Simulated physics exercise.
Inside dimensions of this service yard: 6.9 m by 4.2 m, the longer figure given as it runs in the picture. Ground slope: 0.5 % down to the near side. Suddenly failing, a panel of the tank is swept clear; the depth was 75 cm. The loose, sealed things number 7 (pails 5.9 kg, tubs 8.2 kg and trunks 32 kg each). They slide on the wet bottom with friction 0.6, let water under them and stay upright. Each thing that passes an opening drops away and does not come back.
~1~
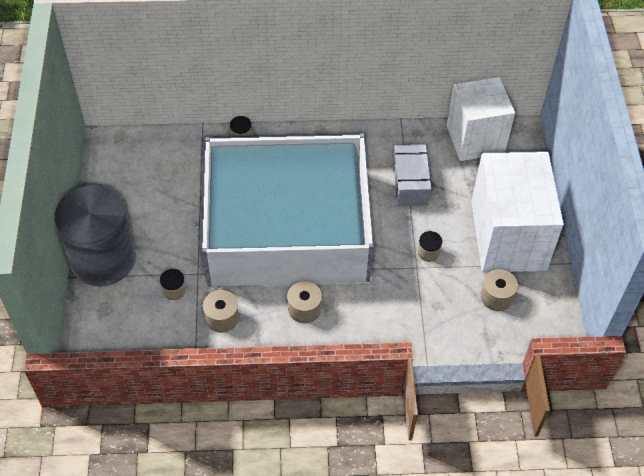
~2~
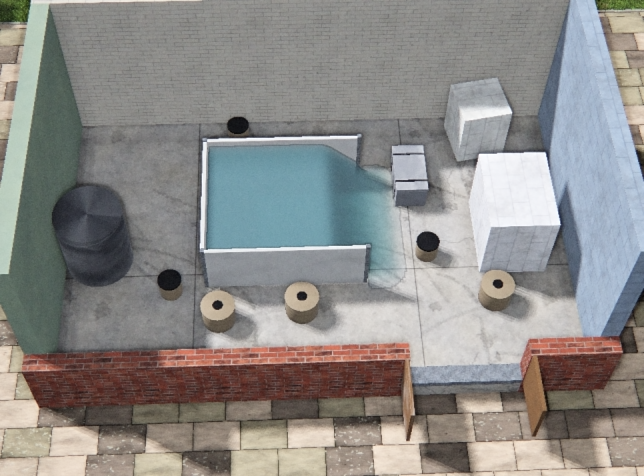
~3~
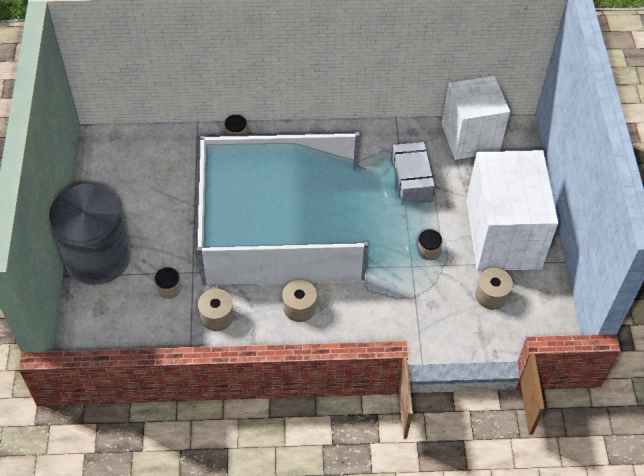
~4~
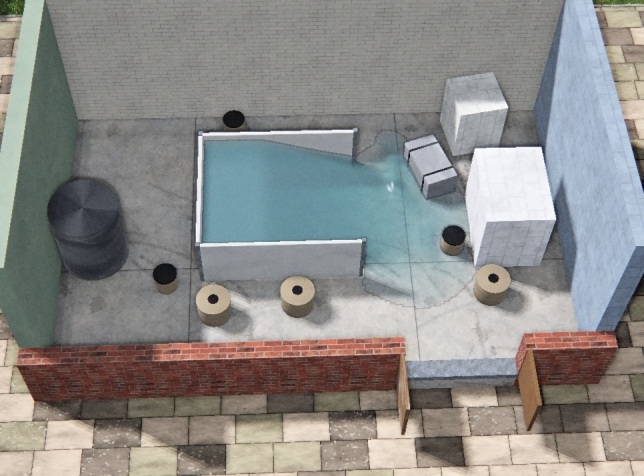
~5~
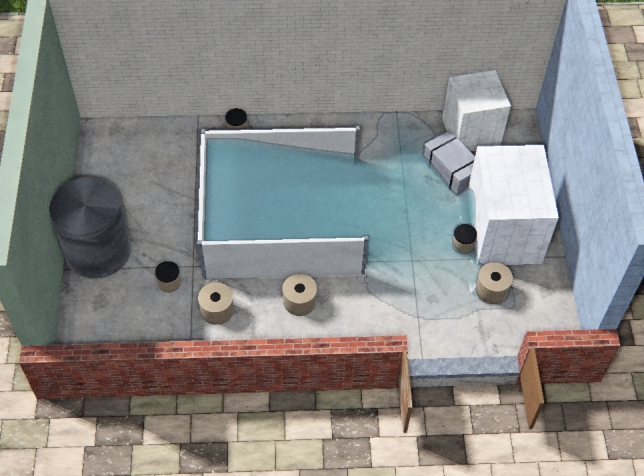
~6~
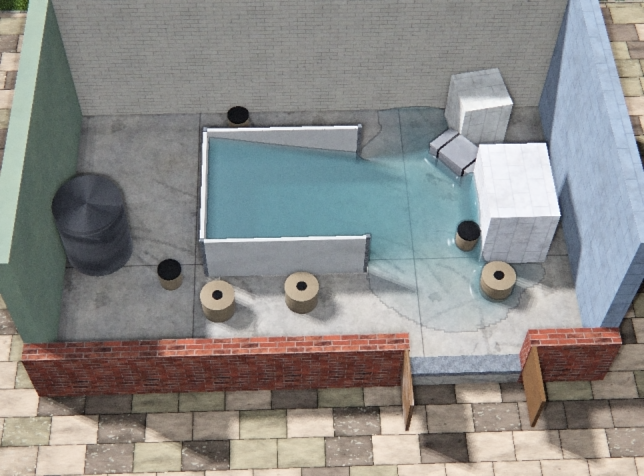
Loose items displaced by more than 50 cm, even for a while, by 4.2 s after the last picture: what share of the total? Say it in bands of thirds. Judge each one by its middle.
Expect the count to work out between the two bands' ends.
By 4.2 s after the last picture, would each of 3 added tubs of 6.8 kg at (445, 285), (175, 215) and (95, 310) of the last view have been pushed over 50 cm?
One after another they come out above it, inside the limit, inside the limit.
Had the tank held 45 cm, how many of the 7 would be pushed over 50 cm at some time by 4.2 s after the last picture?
That would make 4 of them.
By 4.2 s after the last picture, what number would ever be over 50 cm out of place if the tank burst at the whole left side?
The count would be 5.
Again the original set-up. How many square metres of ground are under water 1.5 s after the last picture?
Wet: Near 15 m2.
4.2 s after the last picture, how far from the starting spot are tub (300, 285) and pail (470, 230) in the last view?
The first one 0 cm, the second one washed out.
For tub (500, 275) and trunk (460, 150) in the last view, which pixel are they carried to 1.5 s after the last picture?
I'd say close to (563, 289) and close to (527, 146).
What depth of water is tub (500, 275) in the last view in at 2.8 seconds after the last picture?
Depth: Near 12 cm.
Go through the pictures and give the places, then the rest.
The first picture shows a trunk at (413, 167) rests on the ground; a pail at (431, 240), on the bottom; 3.7 m2 under water; 0 of 7 have shifted.
The second picture shows a trunk at (410, 167) rests on the ground; a pail at (428, 241), on the bottom; water covers 4.7 m2; 0 of 7 have shifted.
The third picture shows a trunk at (414, 165), on the bottom, 9 cm from its start; a pail at (431, 239), on the bottom, 6 cm from its start; 5.6 m2 under water; 2 of 7 have shifted.
The fourth picture shows a trunk at (431, 159) rests on the ground, 36 cm from its start; a pail at (454, 235), on the bottom, 41 cm from its start; water covers 7.1 m2; 2 of 7 have shifted.
The fifth picture shows a trunk at (455, 155), on the bottom, 67 cm from its start; a pail at (466, 233) floats, 54 cm from its start; water covers 8.5 m2; 2 of 7 have shifted.
The sixth picture shows a trunk at (461, 151), on the bottom, 74 cm from its start; a pail at (469, 230), afloat, 54 cm from its start; water covers 9.6 m2; 2 of 7 have shifted.
Then, 0.4 s after the last picture 3 of 7 are over 50 cm from their spots; 1 afloat.
Then, 1.5 s after the last picture 3 of 7 are over 50 cm from their spots; 2 afloat.
Then, 2.8 s after the last picture 3 of 7 are over 50 cm from their spots; 2 afloat.
Then, 4.2 s after the last picture 4 of 7 are over 50 cm from their spots, and 4 have been at some point; 1 afloat.
